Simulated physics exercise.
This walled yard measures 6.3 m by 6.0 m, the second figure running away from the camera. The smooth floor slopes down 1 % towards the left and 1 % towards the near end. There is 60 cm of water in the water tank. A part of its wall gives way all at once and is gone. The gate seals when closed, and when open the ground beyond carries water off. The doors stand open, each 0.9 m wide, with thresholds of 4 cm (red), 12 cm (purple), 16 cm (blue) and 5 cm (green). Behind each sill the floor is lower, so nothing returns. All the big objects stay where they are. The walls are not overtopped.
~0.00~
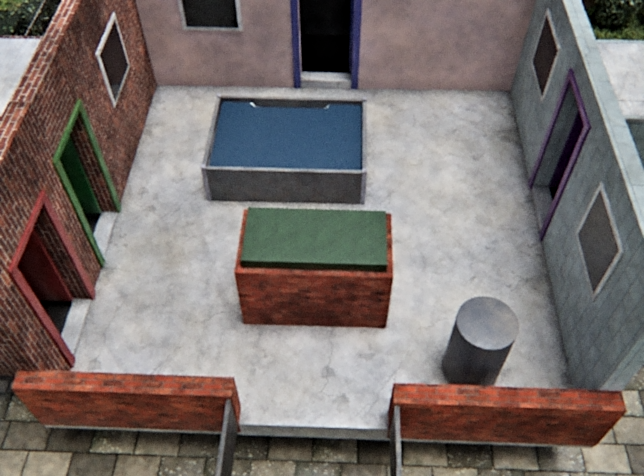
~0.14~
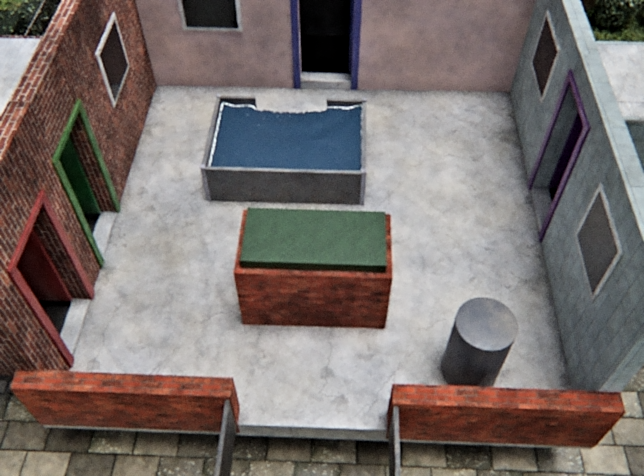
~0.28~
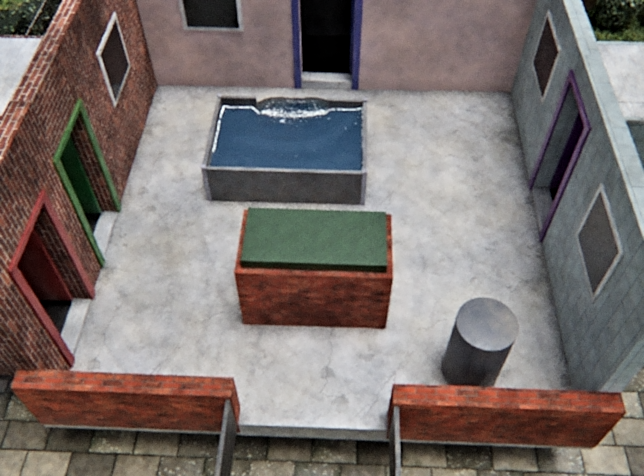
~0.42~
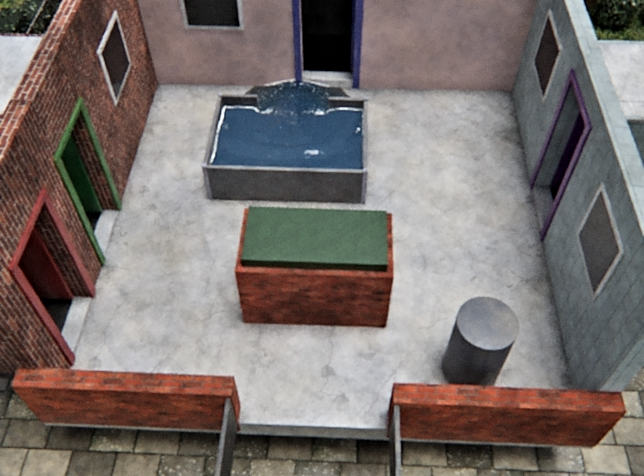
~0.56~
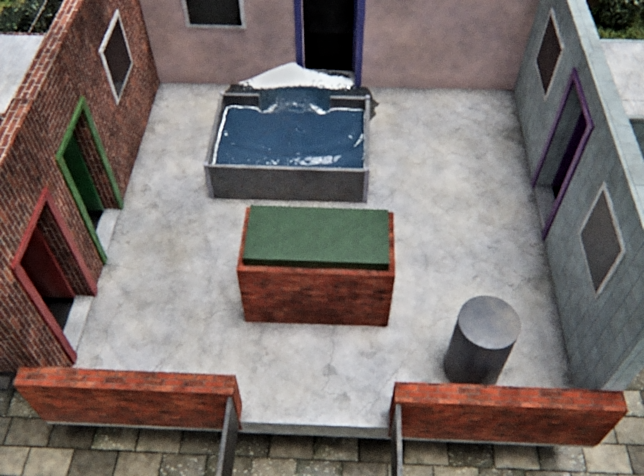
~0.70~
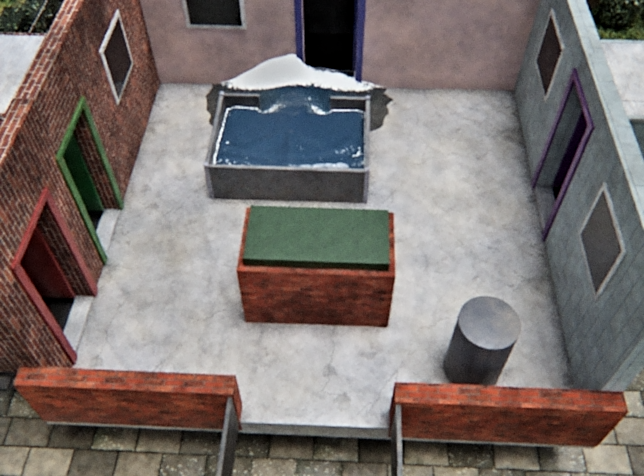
The clip opens on a walled yard with still blue water in a grey tank behind a green-topped brick block. The tank's far side gives way, and the water turns choppy as it pours out through the gap. It then spreads across the floor behind the tank, pale and frothy near the purple-framed doorway.
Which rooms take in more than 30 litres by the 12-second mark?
The water let in: At the red door it goes over the limit; at the purple door it keeps below the limit; at the blue door it passes the limit; at the green door it stays under the limit.
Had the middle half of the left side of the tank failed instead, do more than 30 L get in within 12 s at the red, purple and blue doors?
Then: Red above, purple under, blue not over.
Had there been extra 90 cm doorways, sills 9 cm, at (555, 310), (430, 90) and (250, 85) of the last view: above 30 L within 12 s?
In that order: Below, under, over.
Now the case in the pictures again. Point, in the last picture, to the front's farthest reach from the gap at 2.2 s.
Near (513, 94).
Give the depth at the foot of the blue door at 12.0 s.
About 4.0 cm.
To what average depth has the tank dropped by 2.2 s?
About 31 cm.
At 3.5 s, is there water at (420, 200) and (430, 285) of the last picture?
In turn: Flooded, still dry.
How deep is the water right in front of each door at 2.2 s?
Depths in cm: Red 0, purple 0, blue 29, green 0.
After 1.4 s water covers 15 % of the floor and is deepest (42 cm) near (289, 89); red door not reached, purple door not reached, blue door 34 cm at the sill, 73 L in, green door not reached.
After 2.2 s water covers 30 % of the floor and is deepest (32 cm) near (289, 89); red door not reached, purple door not reached, blue door 29 cm at the sill, 147 L in, green door not reached.
After 3.5 s water covers 50 % of the floor and is deepest (24 cm) near (289, 89); red door 3 cm at the sill, 0 L in, purple door 6 cm at the sill, 0 L in, blue door 22 cm at the sill, 187 L in, green door 5 cm at the sill, 0 L in.
After 7.0 s water covers 85 % of the floor and is deepest (15 cm) near (65, 396); red door 7 cm at the sill, 2 L in, purple door 4 cm at the sill, 0 L in, blue door 9 cm at the sill, 198 L in, green door 4 cm at the sill, 0 L in.
After 12.0 s water covers 95 % of the floor and is deepest (10 cm) near (65, 396); red door 9 cm at the sill, 70 L in, purple door 2 cm at the sill, 0 L in, blue door 4 cm at the sill, 198 L in, green door 3 cm at the sill, 0 L in.
